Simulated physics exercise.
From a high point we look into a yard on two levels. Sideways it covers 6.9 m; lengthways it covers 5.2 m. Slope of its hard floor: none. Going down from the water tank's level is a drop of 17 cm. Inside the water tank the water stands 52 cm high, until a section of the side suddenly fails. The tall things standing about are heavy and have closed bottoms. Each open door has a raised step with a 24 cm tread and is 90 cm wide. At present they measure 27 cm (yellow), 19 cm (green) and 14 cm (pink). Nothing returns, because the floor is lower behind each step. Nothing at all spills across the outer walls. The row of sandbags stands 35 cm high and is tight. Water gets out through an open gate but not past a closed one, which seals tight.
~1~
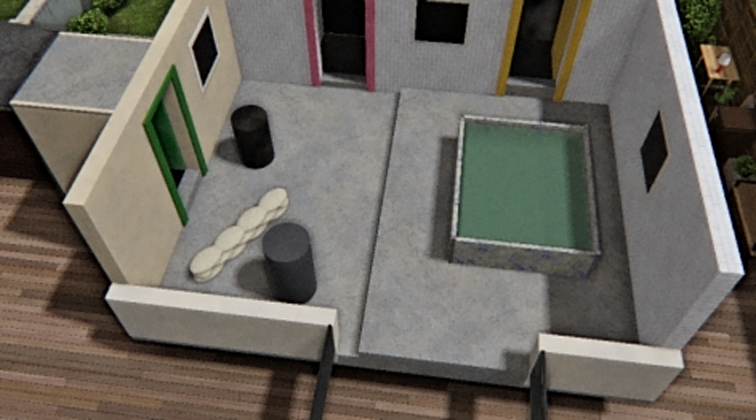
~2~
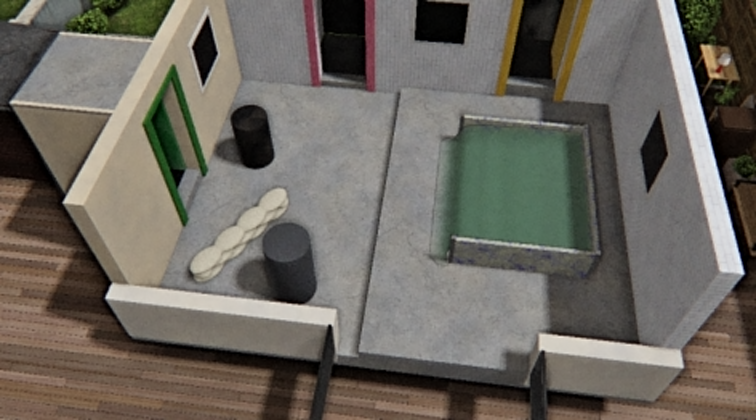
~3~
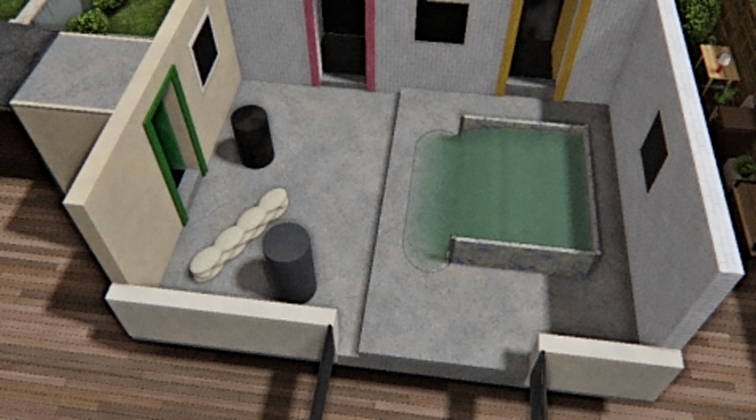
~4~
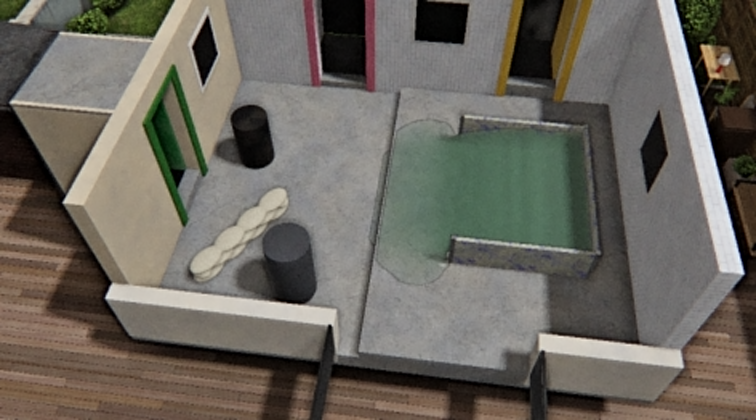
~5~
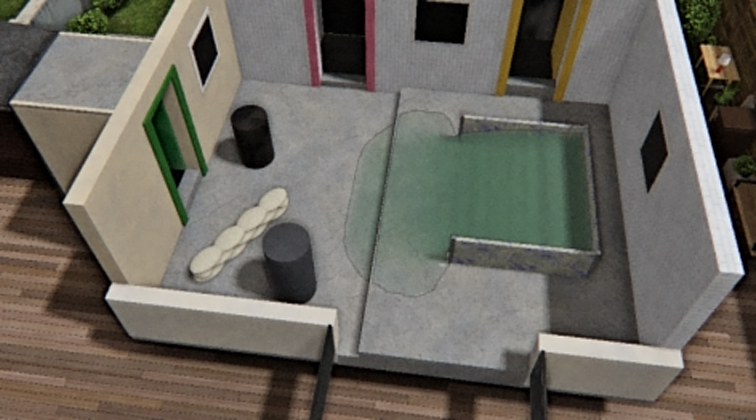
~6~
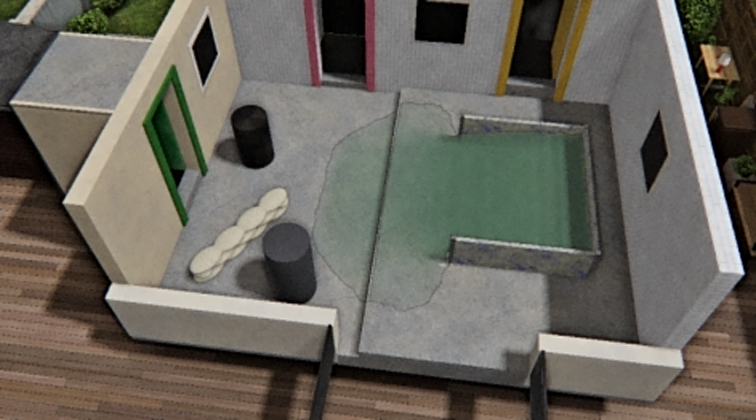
Walled yard on two levels, green water pouring from the tank's opened left side and spreading left over the step onto lower paving.
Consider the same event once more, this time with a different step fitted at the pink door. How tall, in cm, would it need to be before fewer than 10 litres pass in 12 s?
I would say roughly 15 cm.
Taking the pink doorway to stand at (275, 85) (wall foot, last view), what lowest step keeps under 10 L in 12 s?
Roughly 23 cm, give or take.
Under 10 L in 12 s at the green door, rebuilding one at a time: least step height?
For green: Close to 21 cm.
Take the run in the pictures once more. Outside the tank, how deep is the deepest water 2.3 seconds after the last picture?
About 35 cm at most.
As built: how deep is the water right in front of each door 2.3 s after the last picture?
Yellow door 0 cm, green door 21 cm, pink door 9 cm.
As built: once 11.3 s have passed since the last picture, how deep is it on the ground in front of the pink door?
You'd measure close to 12.5 cm there.
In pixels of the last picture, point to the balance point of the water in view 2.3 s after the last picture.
My guess is close to (346, 197).
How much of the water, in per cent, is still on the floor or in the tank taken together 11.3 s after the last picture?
Roughly 90 in a hundred.
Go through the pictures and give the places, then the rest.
In the first picture, the water tank at (523, 182) is whole and still, 52 cm deep; the pink door at (342, 45) is dry.
In the second picture, water pours out at (458, 189) and has run 0.2 m, to (436, 257); about 10 cm deep outside, 52 cm at the back.
In the third picture, water pours out at (458, 191) and has run 0.7 m, to (409, 250); about 11 cm deep outside, 52 cm at the back.
In the fourth picture, the front is at (376, 237), 1.2 m from the gap at (458, 192); 3.3 m2 of floor is wet, 52 cm left at the back.
In the fifth picture, the gap is at (458, 192), the front 1.6 m out at (349, 240); the back of the water tank holds 51 cm.
In the sixth picture, water pours out at (458, 192) and has run 2.1 m, to (319, 234); about 6 cm deep outside, 45 cm at the back; the pink door at (342, 45), 3.4 m from the gap, is still 1.2 m from the nearest water.
Then, 0.7 s after the last picture water covers 45 % of the floor, deepest (28 cm) near (291, 210); it has not reached the pink door.
Then, 2.3 s after the last picture water covers 60 % of the floor, deepest (35 cm) near (241, 84); 9 cm at the pink door, 0 litres in over its 14 cm step.
Then, 11.3 s after the last picture water covers 55 % of the floor, deepest (18 cm) near (210, 323); 12 cm at the pink door, 19 litres in over its 14 cm step.
At the pink door as built, the water peaked near 18 cm, 5.9 s after the last picture.
Run again over the same 12 s with other heights there, 24 litres in over 13.5 cm, 1 litre over 18.5 cm. The limit of 10 litres is kept from about 15 cm up.
